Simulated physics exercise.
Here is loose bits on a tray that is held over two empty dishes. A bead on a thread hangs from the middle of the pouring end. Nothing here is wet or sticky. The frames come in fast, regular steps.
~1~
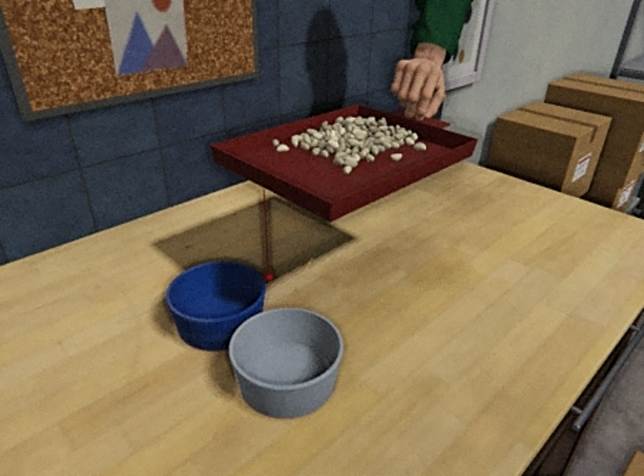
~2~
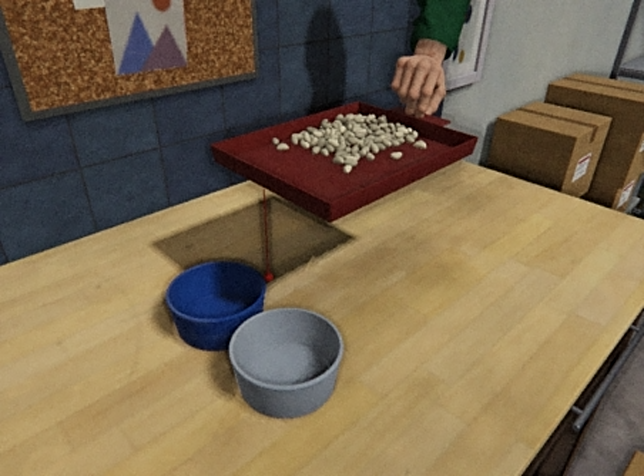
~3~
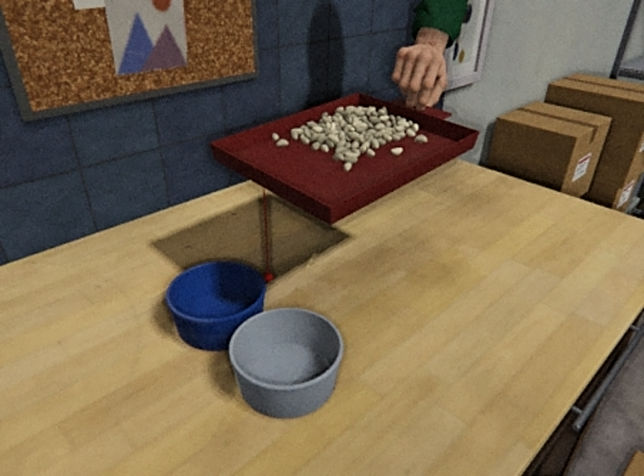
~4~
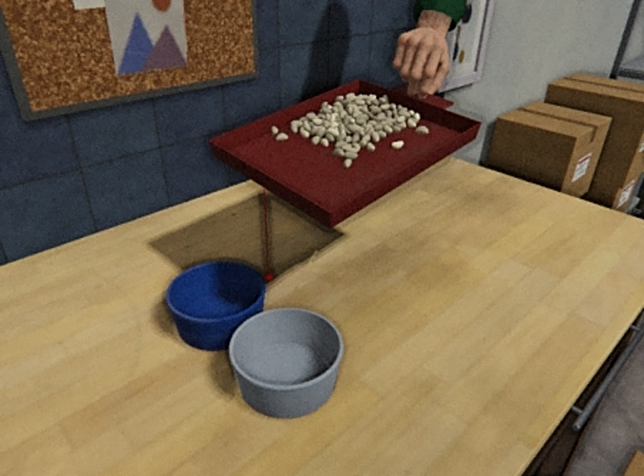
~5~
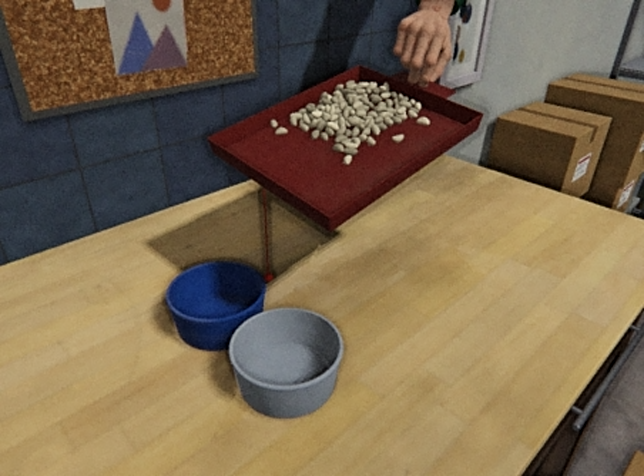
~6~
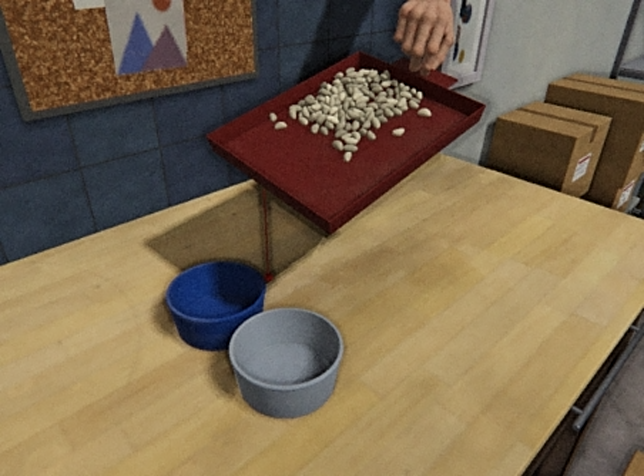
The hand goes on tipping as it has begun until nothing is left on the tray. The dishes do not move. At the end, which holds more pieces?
More goes to the right-hand dish.
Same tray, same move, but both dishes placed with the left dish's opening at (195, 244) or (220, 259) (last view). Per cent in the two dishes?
About 0 and 50 per cent.
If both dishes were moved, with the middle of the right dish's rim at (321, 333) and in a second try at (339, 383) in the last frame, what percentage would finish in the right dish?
Near 80 % and 10 %.
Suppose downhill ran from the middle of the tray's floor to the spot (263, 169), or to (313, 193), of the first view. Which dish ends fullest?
One: The left one. Two: The right one.
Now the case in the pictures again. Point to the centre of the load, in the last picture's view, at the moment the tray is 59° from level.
Around (322, 182).
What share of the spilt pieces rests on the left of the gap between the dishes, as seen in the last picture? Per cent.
Near 10 %.
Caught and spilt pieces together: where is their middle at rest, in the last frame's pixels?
Close to (306, 364).
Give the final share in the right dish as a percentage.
Some 60 per cent.
Just after the last frame, tray tipped steeply; almost all on the tray; just a few in the air.
A moment on, tray tipped right over; the larger part on the tray; roughly a quarter in the right dish; about a tenth outside both; just a few in the air.
Further on, tray tipped past a quarter turn; roughly half in the right dish; just a few in the left dish; roughly a third outside both; just a few in the air.
When it is over, tray tipped past a quarter turn; roughly half in the right dish; just a few in the left dish; roughly half outside both.
